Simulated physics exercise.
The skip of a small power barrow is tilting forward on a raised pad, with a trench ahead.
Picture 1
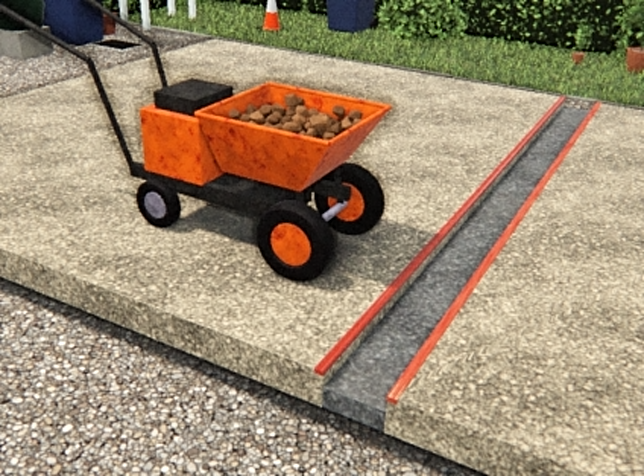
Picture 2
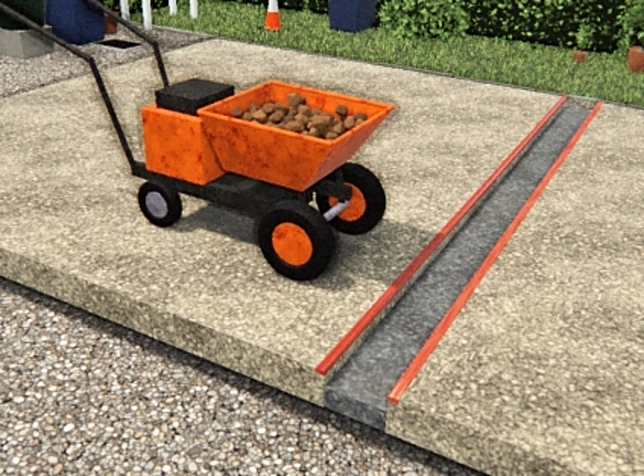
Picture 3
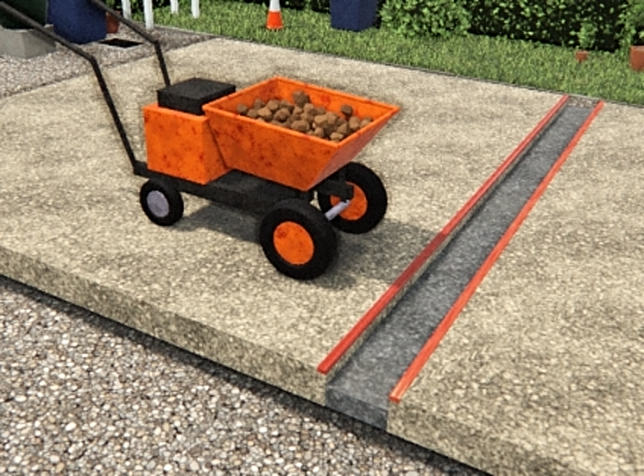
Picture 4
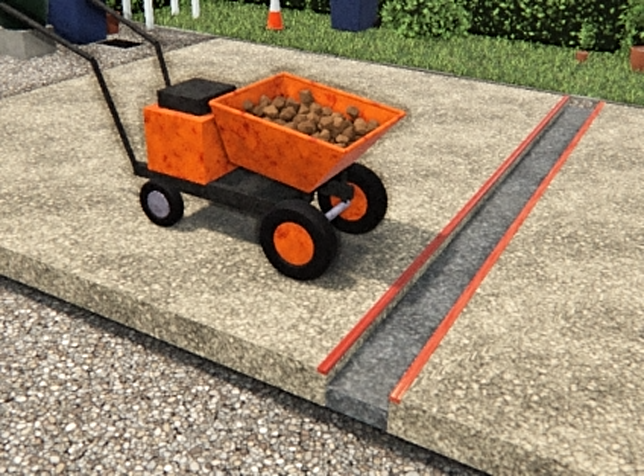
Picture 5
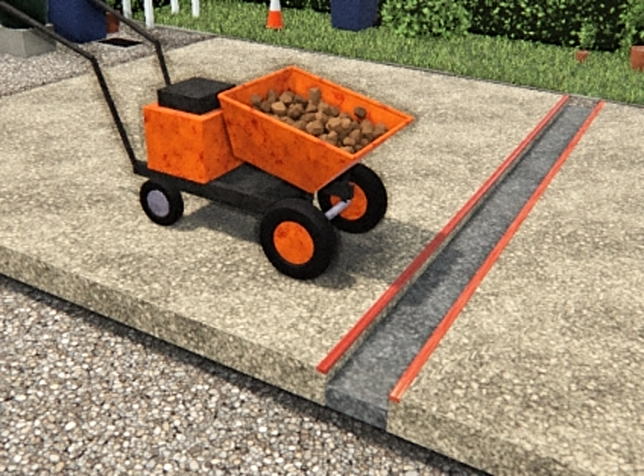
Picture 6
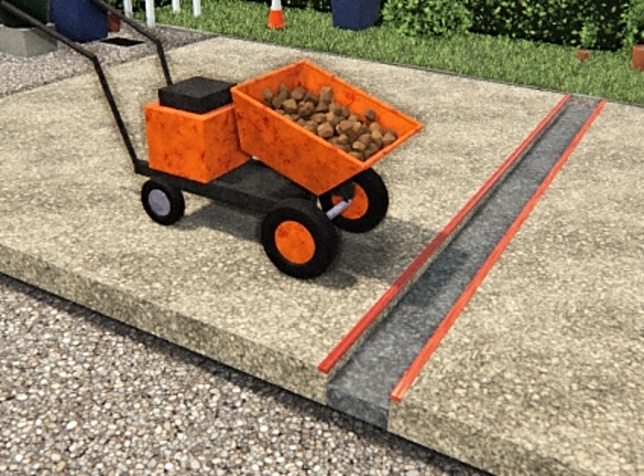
An orange barrow filled with brown lumps stood on a raised pad beside a narrow, red-edged trench, and its skip gradually tilted forward to the right while its wheels stayed in place.
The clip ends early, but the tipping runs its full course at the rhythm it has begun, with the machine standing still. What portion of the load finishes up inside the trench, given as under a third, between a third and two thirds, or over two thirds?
Inside the trench: Between a third and two thirds.
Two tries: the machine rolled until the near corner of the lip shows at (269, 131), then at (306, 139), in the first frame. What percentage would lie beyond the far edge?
First spot: 0 %, second spot: 10 %.
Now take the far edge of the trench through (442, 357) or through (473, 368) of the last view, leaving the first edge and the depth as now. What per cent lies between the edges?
70 % then 90 %, roughly.
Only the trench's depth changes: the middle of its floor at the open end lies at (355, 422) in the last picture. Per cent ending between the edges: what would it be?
I'd guess about 70 %.
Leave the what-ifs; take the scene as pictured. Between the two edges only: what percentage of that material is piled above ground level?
About 45 %.
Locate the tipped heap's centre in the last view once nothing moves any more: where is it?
Somewhere around (455, 284) in the last picture.
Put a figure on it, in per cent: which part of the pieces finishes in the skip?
5 per cent, roughly.
Shortly afterwards, skip tipped steeply; the whole lot in the skip.
Next, skip tipped steeply; the bulk in the skip; a little in or heaped over the trench; only a few beyond it; only a few falling.
Some moments later, skip tipped right over; near a quarter in the skip; near a third in or heaped over the trench; near a third beyond it.
In the end, skip tipped right over; a little in the skip; near two thirds in or heaped over the trench; near a third beyond it.
